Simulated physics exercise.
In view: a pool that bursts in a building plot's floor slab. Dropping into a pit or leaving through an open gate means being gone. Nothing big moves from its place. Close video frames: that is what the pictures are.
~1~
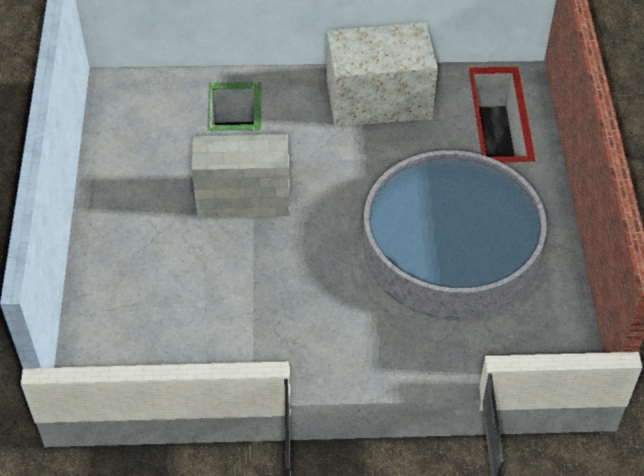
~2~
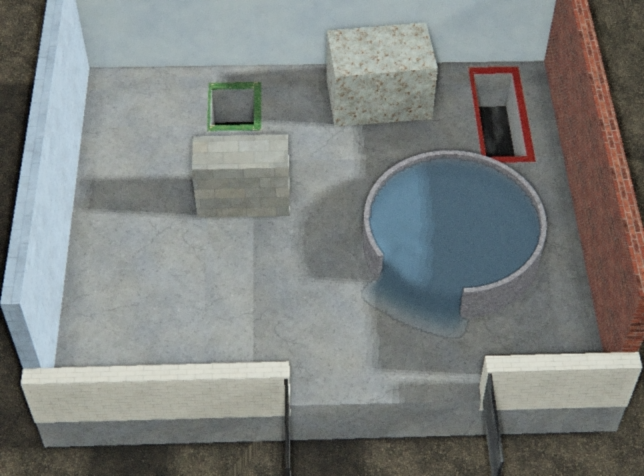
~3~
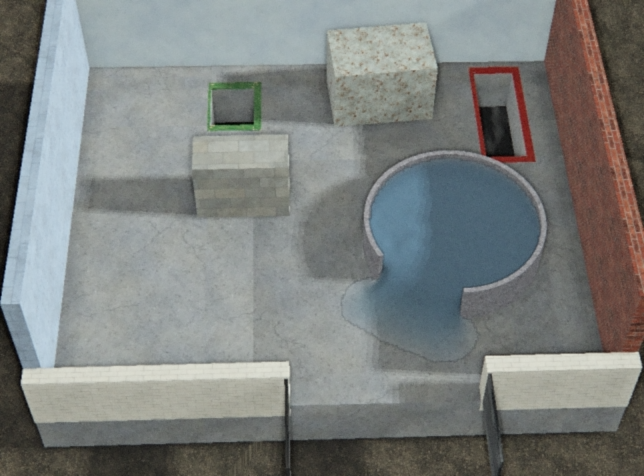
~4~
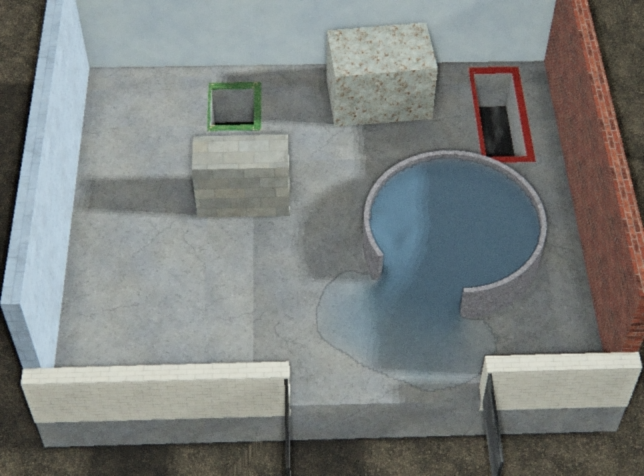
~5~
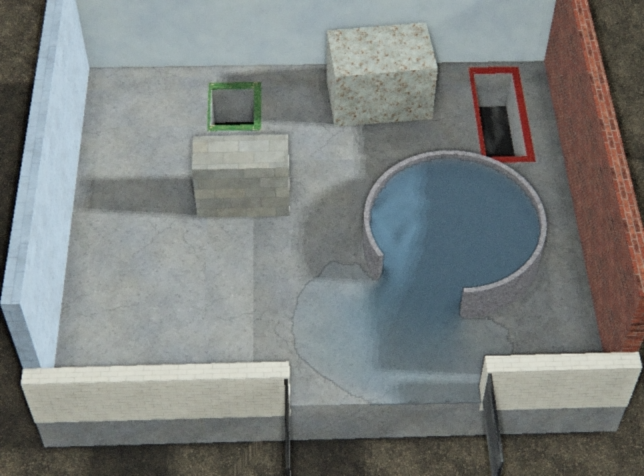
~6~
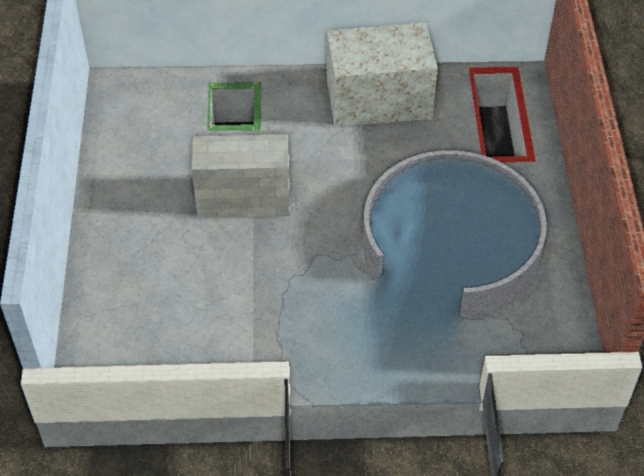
A round, grey-rimmed pool of blue water stands right of centre on a grey concrete floor, seen from high above by a still camera. Around it are a pale blue left wall, a red brick right wall, low cream front walls with an open gate between them, two blocks, and green- and red-edged pits behind. The pool's front side breaks open, and water pours out, spreading forward and sideways across the slab to the gateway.
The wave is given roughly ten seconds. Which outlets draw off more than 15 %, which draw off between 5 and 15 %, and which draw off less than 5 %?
It goes like this: The gate draws off more than 15 %; the green pit draws off less than 5 %; the red pit draws off less than 5 %.
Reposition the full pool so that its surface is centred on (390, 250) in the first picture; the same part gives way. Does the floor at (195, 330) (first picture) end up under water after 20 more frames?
Soaked.
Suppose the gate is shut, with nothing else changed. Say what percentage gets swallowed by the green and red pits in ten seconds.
Green 8 %, red 8 %.
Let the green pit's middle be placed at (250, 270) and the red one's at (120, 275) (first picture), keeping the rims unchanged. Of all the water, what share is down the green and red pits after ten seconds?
The green pit takes 0 per cent, and the red pit takes 10 per cent.
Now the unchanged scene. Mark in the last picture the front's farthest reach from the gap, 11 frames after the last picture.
I'd put it around (65, 395).
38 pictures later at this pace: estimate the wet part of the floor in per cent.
Some 45 per cent.
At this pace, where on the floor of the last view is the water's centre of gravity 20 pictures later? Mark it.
It's close to (392, 277).
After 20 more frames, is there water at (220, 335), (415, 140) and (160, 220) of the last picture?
First swamped, then spared, then spared.
A moment on, water covers 15 % of the floor; the gate 9 %, the green pit 0 %, the red pit 0 %.
Next, water covers 20 % of the floor; the gate 21 %, the green pit 0 %, the red pit 0 %.
Then, water covers 25 % of the floor; the gate 35 %, the green pit 0 %, the red pit 0 %.
Later, water covers 45 % of the floor; the gate 49 %, the green pit 0 %, the red pit 0 %.
In the end, water covers 60 % of the floor; the gate 60 %, the green pit 1 %, the red pit 0 %.
